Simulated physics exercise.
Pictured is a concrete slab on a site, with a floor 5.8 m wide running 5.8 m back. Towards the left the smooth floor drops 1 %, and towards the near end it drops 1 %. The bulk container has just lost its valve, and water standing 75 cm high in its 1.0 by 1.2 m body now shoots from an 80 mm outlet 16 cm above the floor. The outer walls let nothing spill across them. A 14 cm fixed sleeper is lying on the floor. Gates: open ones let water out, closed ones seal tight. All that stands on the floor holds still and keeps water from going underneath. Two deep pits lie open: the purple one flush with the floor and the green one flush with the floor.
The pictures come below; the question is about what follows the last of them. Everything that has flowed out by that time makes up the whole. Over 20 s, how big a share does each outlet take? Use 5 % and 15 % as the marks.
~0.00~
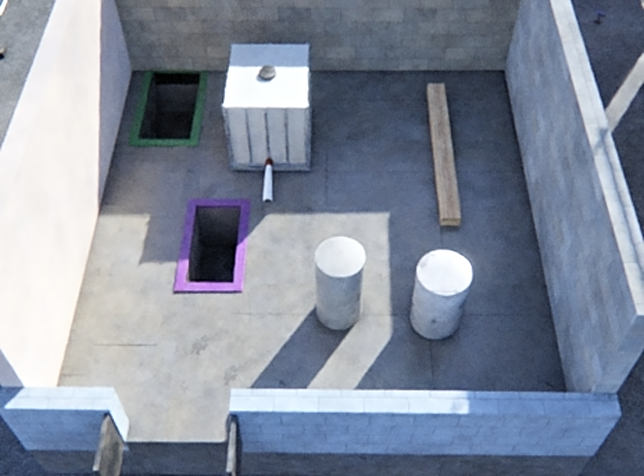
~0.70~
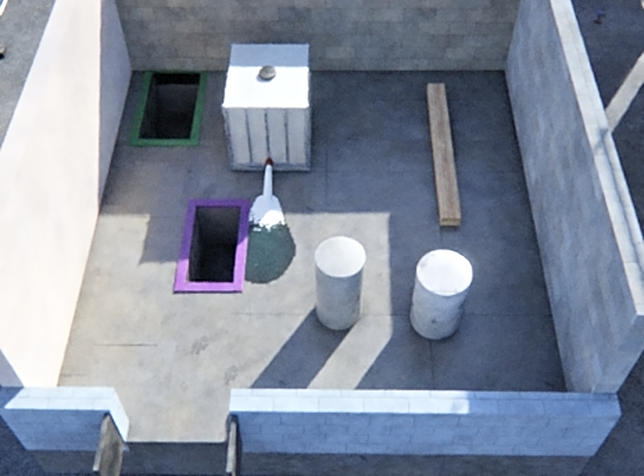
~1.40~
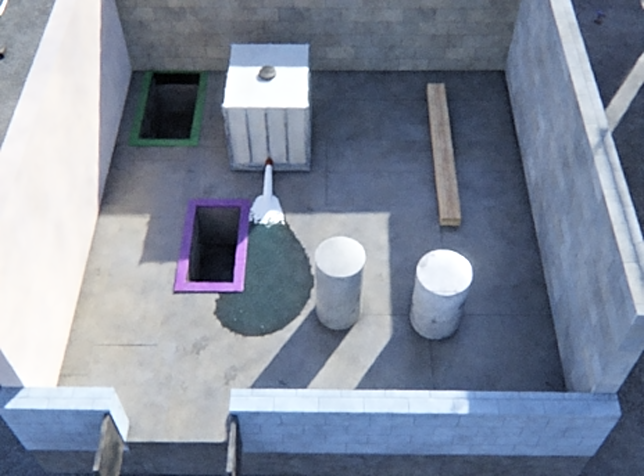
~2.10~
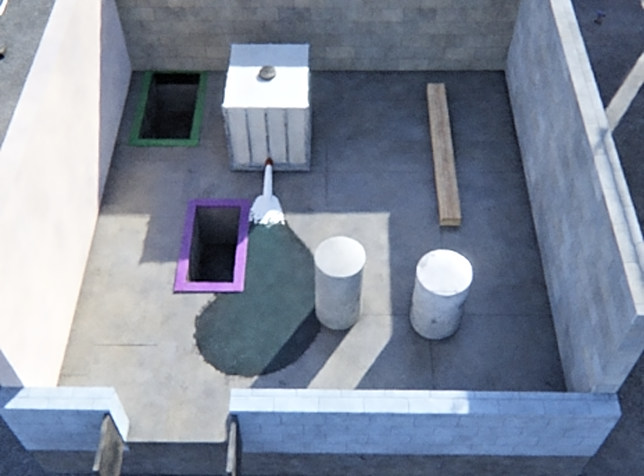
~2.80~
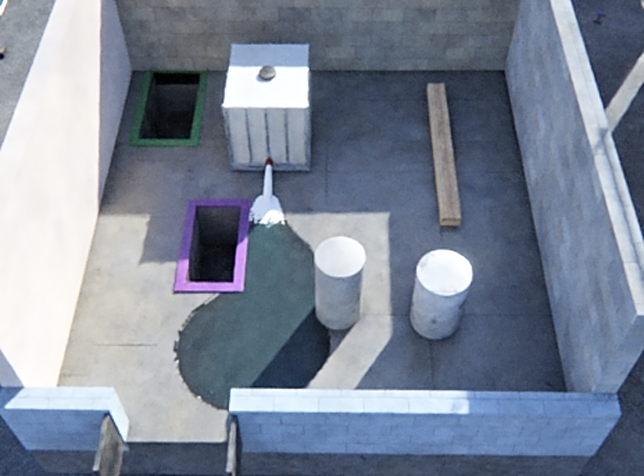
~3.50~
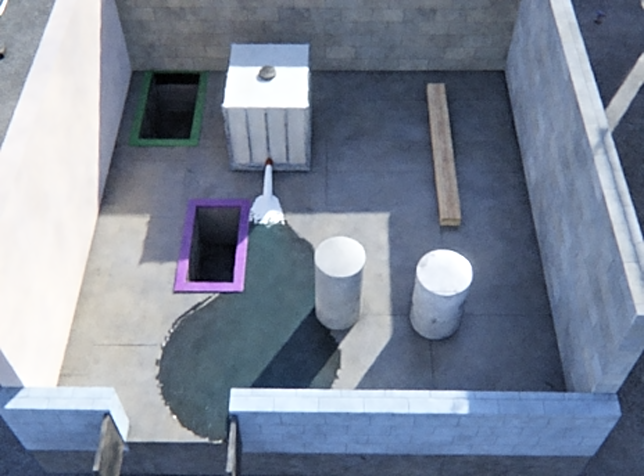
Gate: Above 15 %; purple pit: Above 15 %; green pit: Less than 5 %.
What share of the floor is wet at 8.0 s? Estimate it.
Near 20 per cent of the floor.
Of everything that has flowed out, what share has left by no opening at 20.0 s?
I'd put what remains at some 50 per cent.
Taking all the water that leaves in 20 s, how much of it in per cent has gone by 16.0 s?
Share gone: Close to 75 %.
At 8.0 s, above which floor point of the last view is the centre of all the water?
Centre of the water: Close to (256, 350).
After 5.0 s water covers 15 % of the floor and is deepest (3 cm) near (262, 206); gone so far, the gate 1 %, the purple pit 5 %, the green pit 0 %.
After 8.0 s water covers 20 % of the floor and is deepest (3 cm) near (262, 421); gone so far, the gate 6 %, the purple pit 8 %, the green pit 0 %.
After 12.0 s water covers 25 % of the floor and is deepest (3 cm) near (49, 420); gone so far, the gate 13 %, the purple pit 13 %, the green pit 0 %.
After 16.0 s water covers 30 % of the floor and is deepest (3 cm) near (49, 420); gone so far, the gate 21 %, the purple pit 18 %, the green pit 0 %.
After 20.0 s water covers 30 % of the floor and is deepest (4 cm) near (49, 420); gone so far, the gate 28 %, the purple pit 23 %, the green pit 0 %.
